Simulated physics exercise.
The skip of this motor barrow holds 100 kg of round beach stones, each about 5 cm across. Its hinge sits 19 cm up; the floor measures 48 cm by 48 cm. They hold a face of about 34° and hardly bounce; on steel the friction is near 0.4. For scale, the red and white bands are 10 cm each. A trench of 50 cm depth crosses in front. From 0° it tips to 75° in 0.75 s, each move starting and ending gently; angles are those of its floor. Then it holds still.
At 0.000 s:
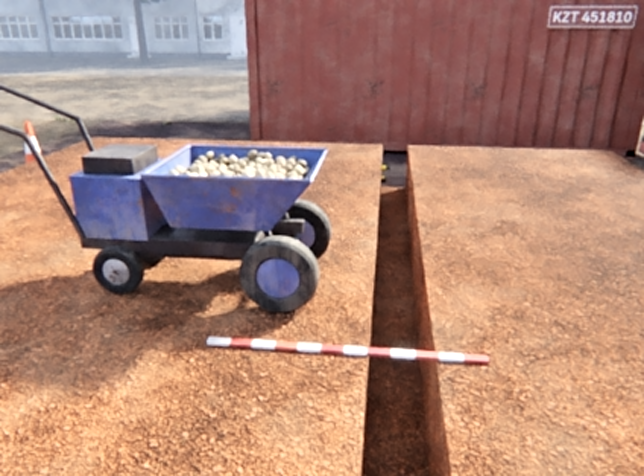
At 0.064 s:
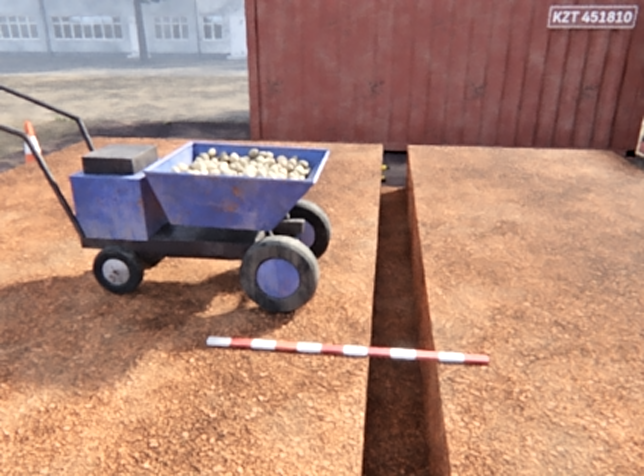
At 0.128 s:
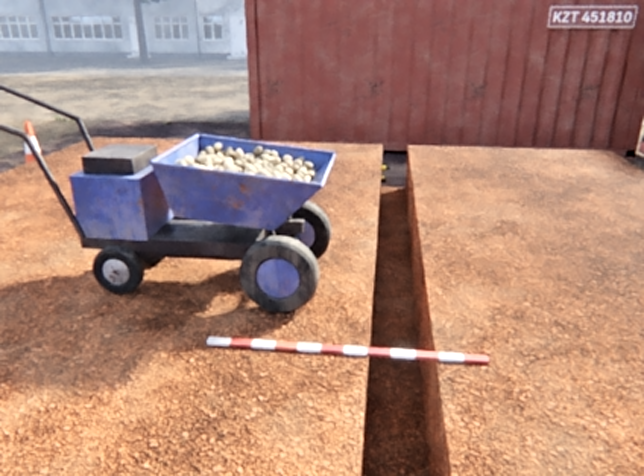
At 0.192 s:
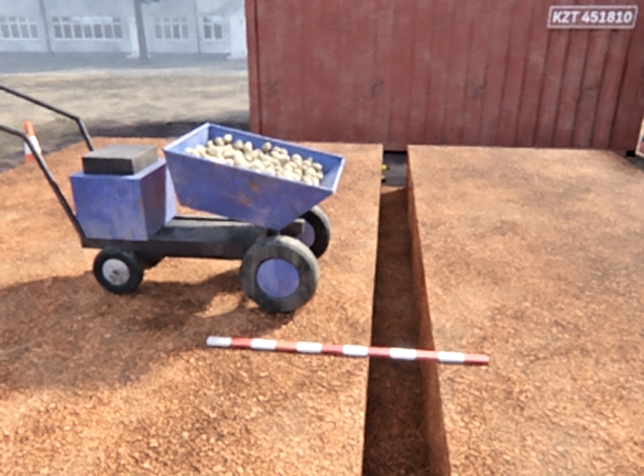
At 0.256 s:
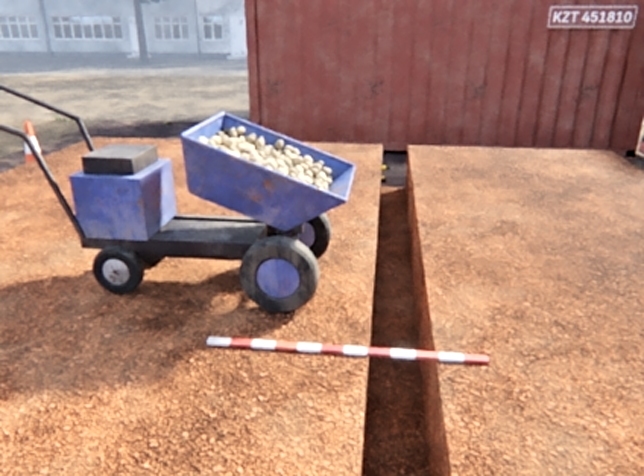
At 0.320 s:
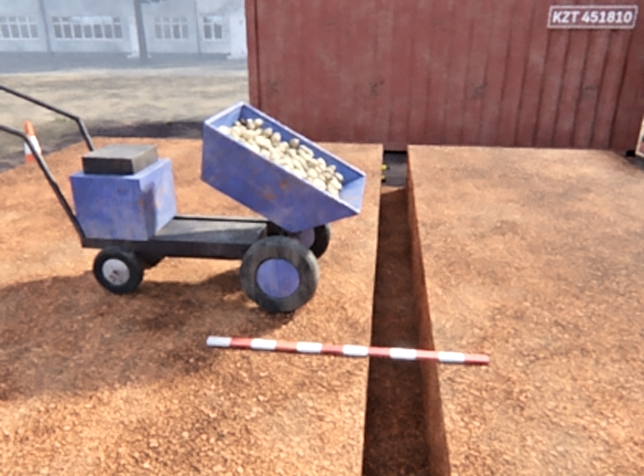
A blue skip full of round stones tilts steadily forward on a parked motor barrow.
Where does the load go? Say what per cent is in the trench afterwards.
About 55 per cent.
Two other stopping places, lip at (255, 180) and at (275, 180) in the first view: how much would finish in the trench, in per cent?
Near 80 per cent from the first place, 95 from the second.
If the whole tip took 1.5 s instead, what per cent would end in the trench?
Then about 70 per cent.
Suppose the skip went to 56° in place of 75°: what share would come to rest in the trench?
Then about 50 per cent.
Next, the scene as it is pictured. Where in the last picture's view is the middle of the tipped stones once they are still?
Their middle is at about (418, 353).
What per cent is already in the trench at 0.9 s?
About 30 per cent by then.
After 0.6 s the floor is at 63°; 100 % in the skip; the foremost stones are at (379, 237).
After 0.9 s the floor is at 75°; 52 % in the skip, 29 % in the trench, 20 % past the trench; the foremost stones are at (472, 302).
After 1.2 s the floor is at 75°; 6 % in the skip, 49 % in the trench, 45 % past the trench; the foremost stones are at (608, 290).
After 3.2 s the floor is at 75°; 0 % in the skip, 55 % in the trench, 45 % past the trench; the foremost stones are past the picture's edge.
